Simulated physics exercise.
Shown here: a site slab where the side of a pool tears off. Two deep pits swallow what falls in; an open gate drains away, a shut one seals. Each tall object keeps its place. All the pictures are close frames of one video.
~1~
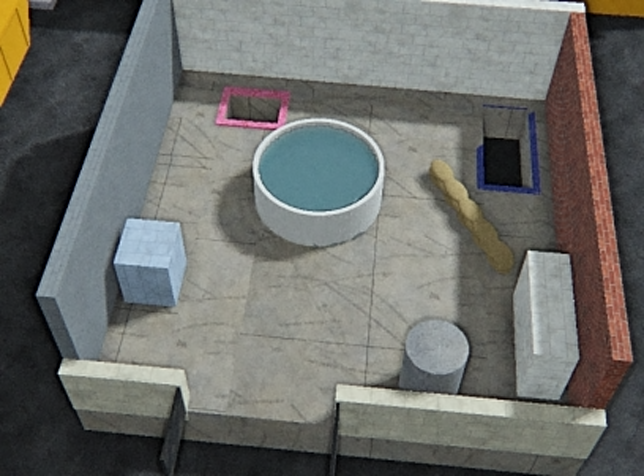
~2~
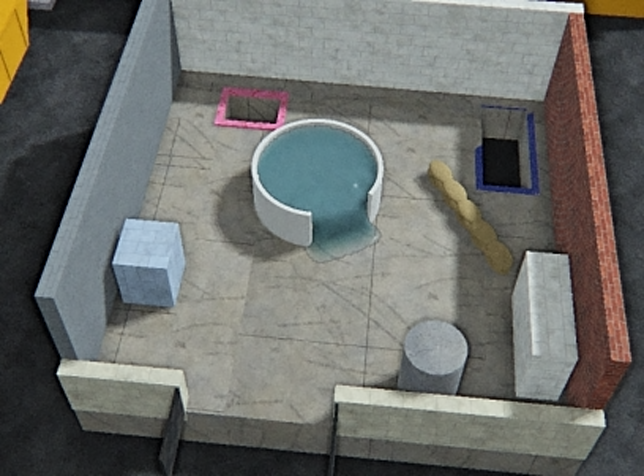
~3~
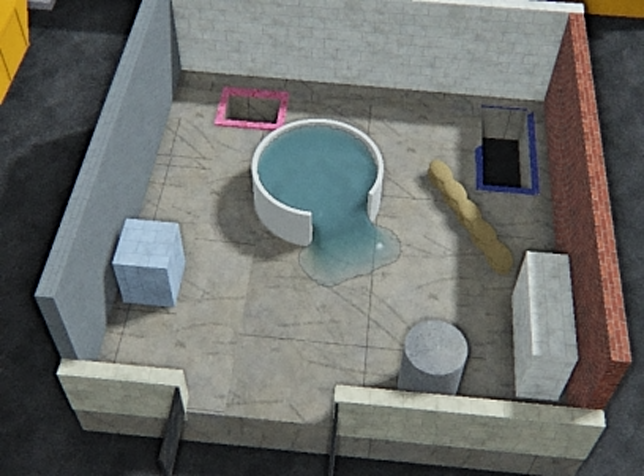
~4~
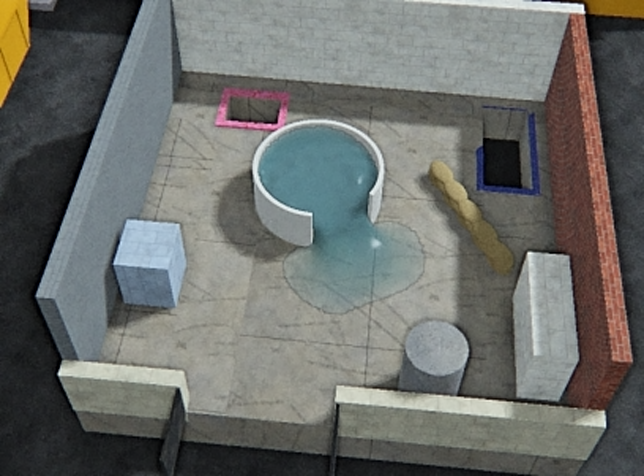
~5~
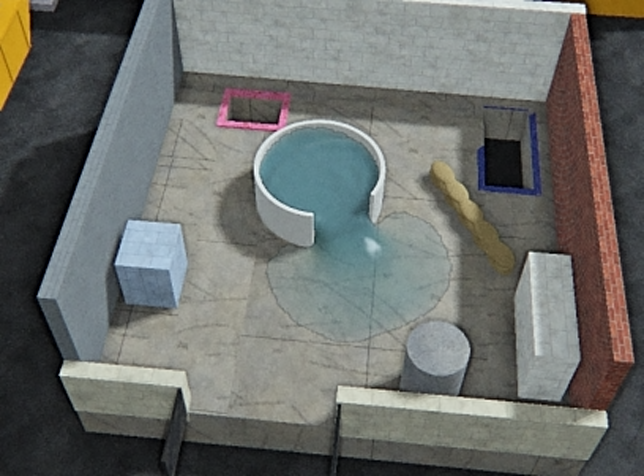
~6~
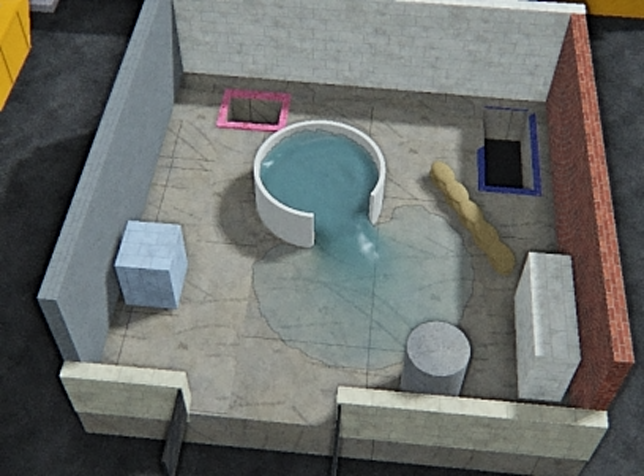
On a walled concrete slab, a round pool's front side tears open and water pours out, spreading across the floor toward the viewer.
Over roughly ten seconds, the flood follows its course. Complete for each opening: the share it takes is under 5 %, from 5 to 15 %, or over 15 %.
The share the gate takes is over 15 %; the share the blue pit takes is from 5 to 15 %; the share the pink pit takes is under 5 %.
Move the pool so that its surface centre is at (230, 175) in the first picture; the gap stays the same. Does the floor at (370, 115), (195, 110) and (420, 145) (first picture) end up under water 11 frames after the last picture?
Spot one unwetted, spot two unwetted, spot three unwetted.
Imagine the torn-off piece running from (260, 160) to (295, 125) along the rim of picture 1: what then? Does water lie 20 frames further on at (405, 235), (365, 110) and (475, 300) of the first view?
Taking them in order, I'd say not reached, swamped and not reached.
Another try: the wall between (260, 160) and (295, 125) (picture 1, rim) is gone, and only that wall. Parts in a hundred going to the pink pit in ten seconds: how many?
The pink pit gets 30 per cent.
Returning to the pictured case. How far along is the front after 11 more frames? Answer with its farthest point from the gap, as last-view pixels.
Somewhere about (570, 435).
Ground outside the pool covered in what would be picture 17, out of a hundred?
I'd put it at roughly 35 per cent.
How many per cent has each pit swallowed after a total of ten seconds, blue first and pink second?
Around 8 per cent, then around 0 per cent.
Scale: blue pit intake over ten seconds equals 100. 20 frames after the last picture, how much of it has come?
That share would be near 0 %.
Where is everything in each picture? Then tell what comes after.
The first frame shows the round pool at (319, 168) is whole and still.
In the second frame, the front is at (309, 252), out from the gap at (343, 229).
In the third frame, water pours out at (343, 231) and has run to (395, 251).
In the fourth frame, water pours out at (343, 232) and has run to (342, 309).
In the fifth frame, the front is at (352, 337), out from the gap at (345, 233).
In the sixth frame, the front is at (375, 364), out from the gap at (345, 233).
A moment on, water covers 30 % of the floor; the gate 0 %, the blue pit 0 %, the pink pit 0 %.
Next, water covers 35 % of the floor; the gate 4 %, the blue pit 0 %, the pink pit 0 %.
Then, water covers 35 % of the floor; the gate 11 %, the blue pit 0 %, the pink pit 0 %.
Later, water covers 50 % of the floor; the gate 20 %, the blue pit 3 %, the pink pit 0 %.
In the end, water covers 65 % of the floor; the gate 28 %, the blue pit 9 %, the pink pit 0 %.
